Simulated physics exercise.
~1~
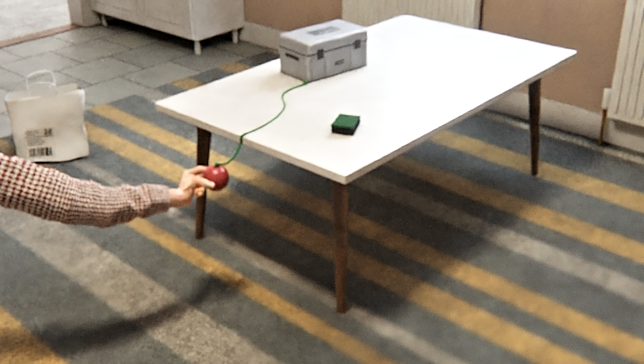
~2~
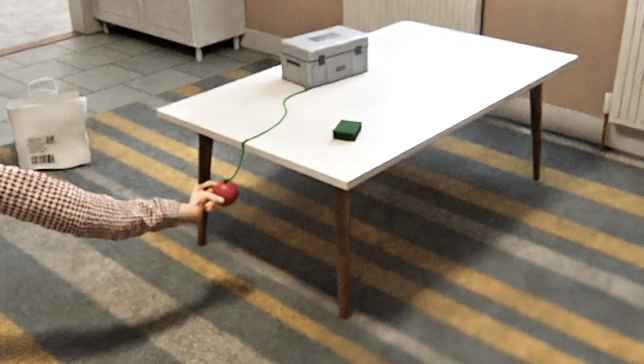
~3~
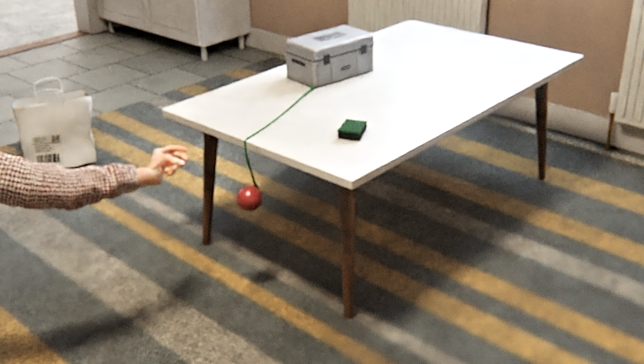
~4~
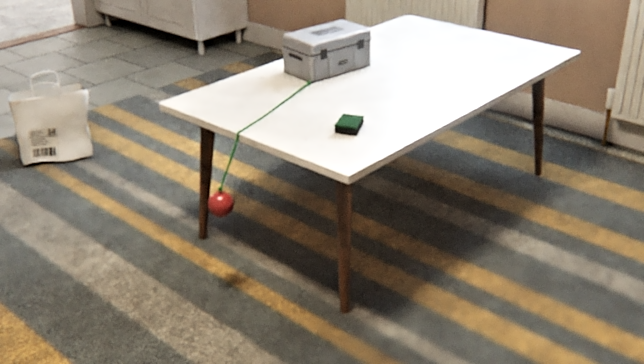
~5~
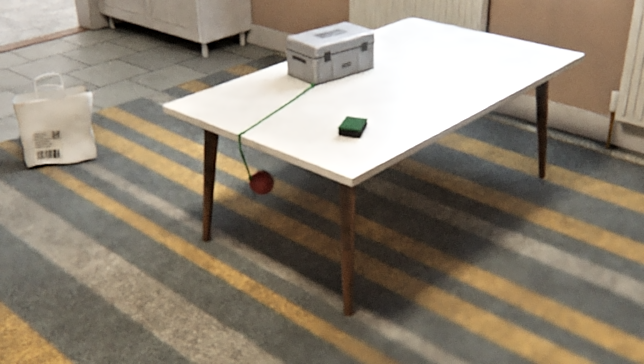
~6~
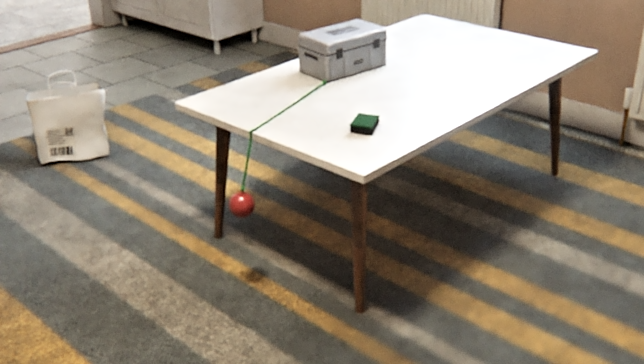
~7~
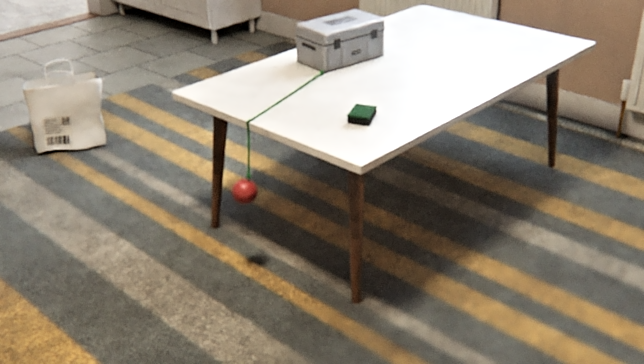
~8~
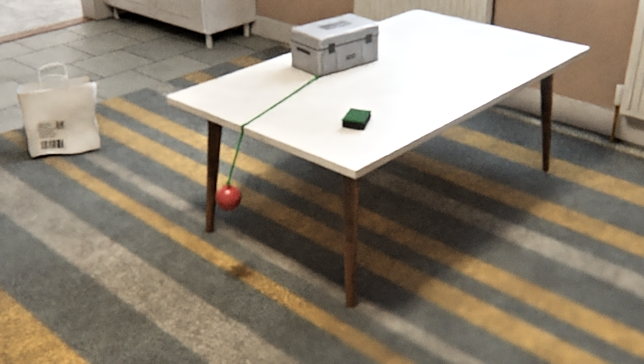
The clip opens on a hand holding a red apple just off the near left edge of a white table, where a green string runs from it across the top to a grey toolbox, with a green sponge nearby. The fingers let go and the hand draws back out of view. The apple does not fall to the striped carpet but hangs from the string over the table's edge. It swings left, then right, then sways gently back and forth. At the end it still dangles in the air, while the toolbox and sponge remain in place.
